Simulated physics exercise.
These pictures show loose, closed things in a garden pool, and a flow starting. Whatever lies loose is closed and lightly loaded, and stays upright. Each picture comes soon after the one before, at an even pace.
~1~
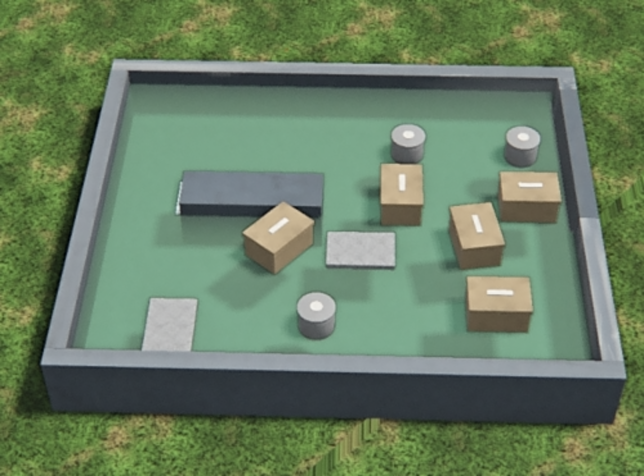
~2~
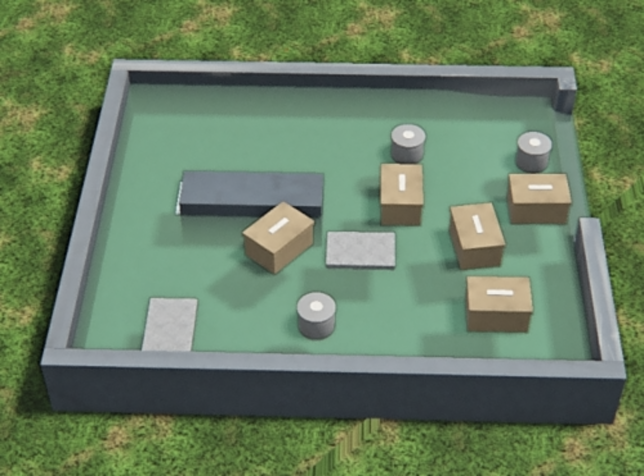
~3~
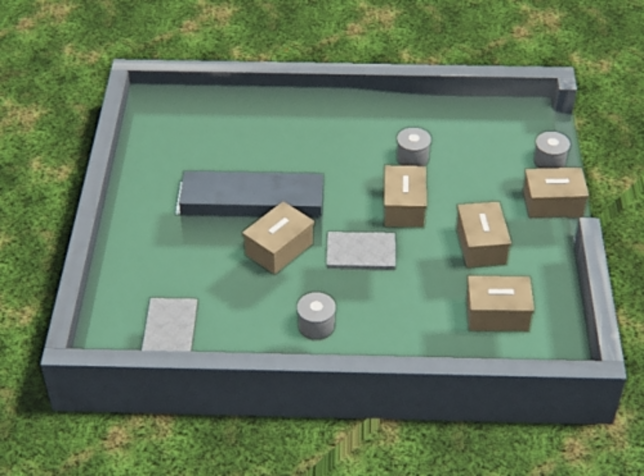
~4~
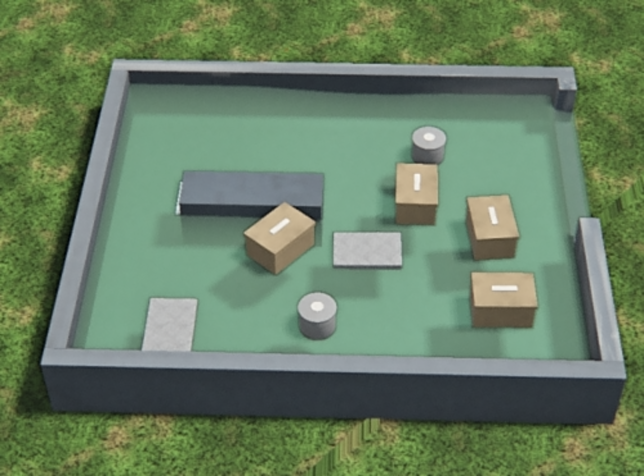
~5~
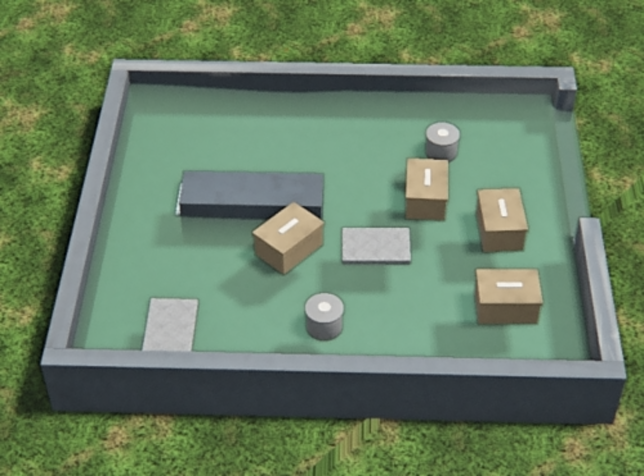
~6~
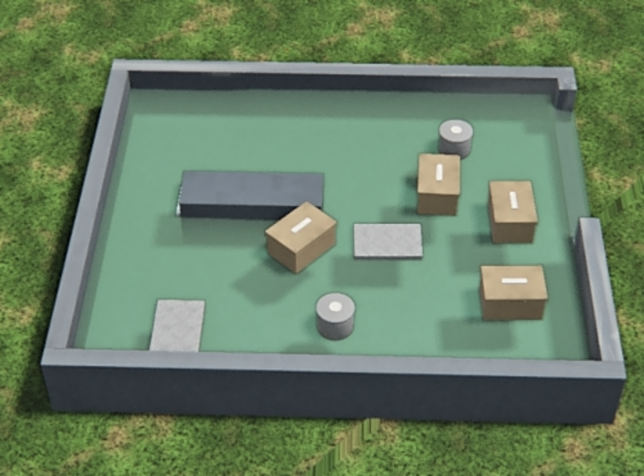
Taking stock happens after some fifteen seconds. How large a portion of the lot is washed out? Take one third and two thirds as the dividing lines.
It is two thirds or more of the lot.
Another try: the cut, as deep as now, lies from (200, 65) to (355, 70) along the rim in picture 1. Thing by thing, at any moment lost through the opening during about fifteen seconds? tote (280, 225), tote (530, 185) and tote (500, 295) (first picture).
One by one, that's not lost, not lost, not lost.
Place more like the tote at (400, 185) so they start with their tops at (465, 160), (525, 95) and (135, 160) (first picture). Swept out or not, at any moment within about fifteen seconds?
Sure - one by one that's out of the room, then out of the room, then in the room.
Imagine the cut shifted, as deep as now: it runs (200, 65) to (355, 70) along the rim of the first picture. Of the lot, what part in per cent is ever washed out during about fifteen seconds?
Result: Roughly 30 per cent.
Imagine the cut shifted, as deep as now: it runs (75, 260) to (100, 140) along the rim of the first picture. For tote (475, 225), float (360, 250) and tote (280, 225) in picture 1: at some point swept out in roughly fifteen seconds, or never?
In that order: Still in, washed out, out.
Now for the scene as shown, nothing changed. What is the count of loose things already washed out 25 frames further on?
7.
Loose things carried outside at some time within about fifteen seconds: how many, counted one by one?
The total is 7.
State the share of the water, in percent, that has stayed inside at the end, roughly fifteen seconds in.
Roughly 54 in a hundred.
A moment on, 2 of 10 are out; 8 afloat.
Next, 5 of 10 are out; 5 afloat.
Later, 7 of 10 are out; 3 afloat.
In the end, 7 of 10 are out; 3 afloat.
